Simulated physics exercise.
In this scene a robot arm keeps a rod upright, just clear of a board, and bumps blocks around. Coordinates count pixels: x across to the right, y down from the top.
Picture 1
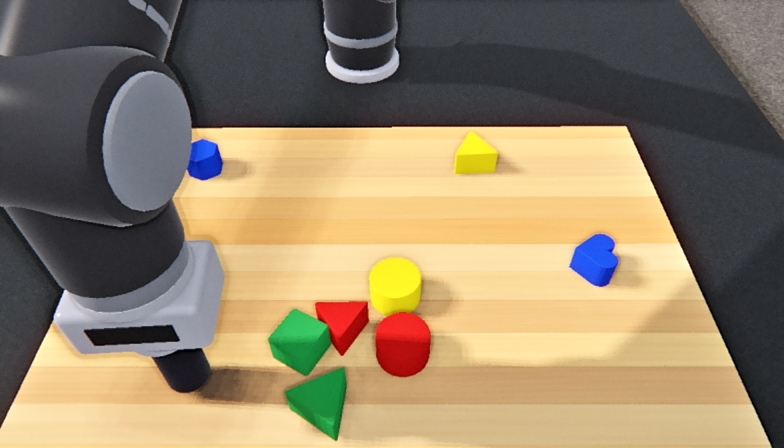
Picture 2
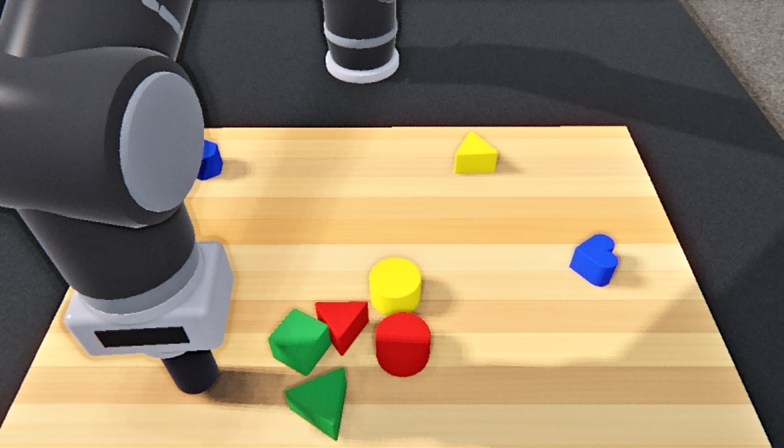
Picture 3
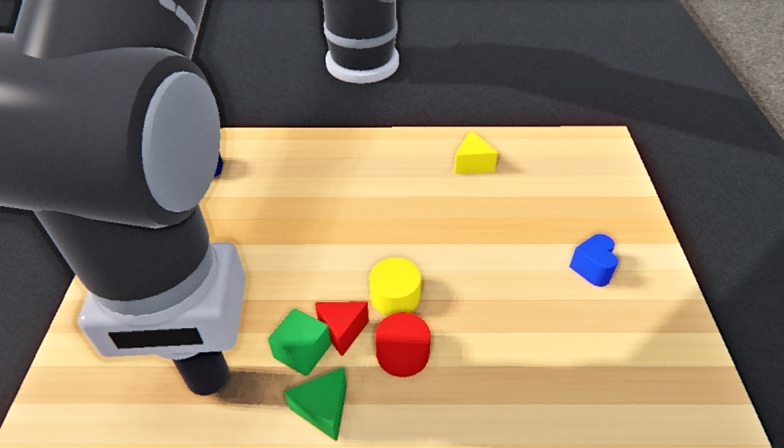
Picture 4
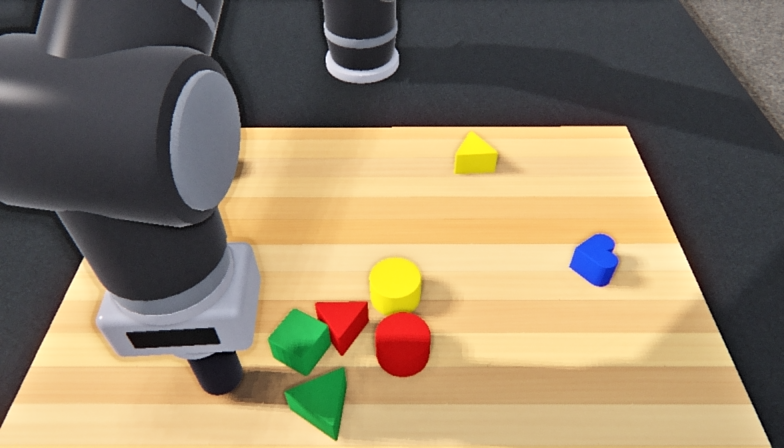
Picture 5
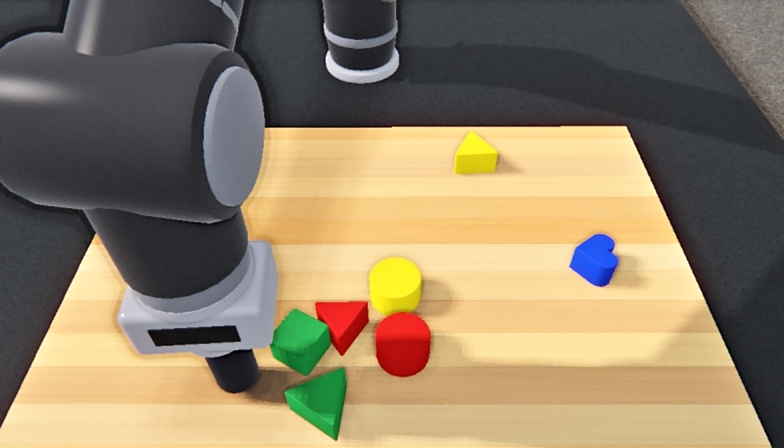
In the video, a robot arm with a dark rod moves a short way right over a wooden board, nearing the green blocks at its lower left, while the red, yellow and visible blue blocks stay still.
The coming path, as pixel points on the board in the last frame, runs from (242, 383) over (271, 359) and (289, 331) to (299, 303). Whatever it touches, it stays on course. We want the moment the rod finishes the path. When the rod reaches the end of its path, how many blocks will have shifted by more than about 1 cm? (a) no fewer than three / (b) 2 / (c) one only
My answer is option b.
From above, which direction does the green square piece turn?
Seen from above, clockwise.
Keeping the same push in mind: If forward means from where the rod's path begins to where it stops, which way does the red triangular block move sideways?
My answer: Right.
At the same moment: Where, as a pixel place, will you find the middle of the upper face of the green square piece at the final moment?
The green square piece ends near (332, 304).
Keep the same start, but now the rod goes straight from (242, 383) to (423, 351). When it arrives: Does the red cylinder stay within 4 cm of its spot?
That would be a no.
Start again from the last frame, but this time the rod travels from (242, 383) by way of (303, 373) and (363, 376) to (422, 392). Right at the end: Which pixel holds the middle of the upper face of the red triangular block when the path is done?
By then it is at (365, 288).
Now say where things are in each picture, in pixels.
Rod's lower end (190, 376); green square piece (298, 332); green triangular block (321, 394); red triangular block (341, 313), in the first picture.
Rod (198, 377); blocks still, in the second picture.
Rod (209, 378); blocks still, in the third picture.
Rod (222, 378); blocks still, in the fourth picture.
Rod (238, 376); green square piece (298, 332); green triangular block (321, 394); red triangular block (341, 313), in the fifth picture.
The first path, step by step. Halfway along, rod (280, 337); green square piece (319, 317), turned 40° clockwise; red triangular block (357, 309), turned 15° clockwise.
At the end, rod (297, 295); green square piece (332, 304), turned 65° clockwise; green triangular block still; red triangular block (369, 307), turned 35° clockwise.
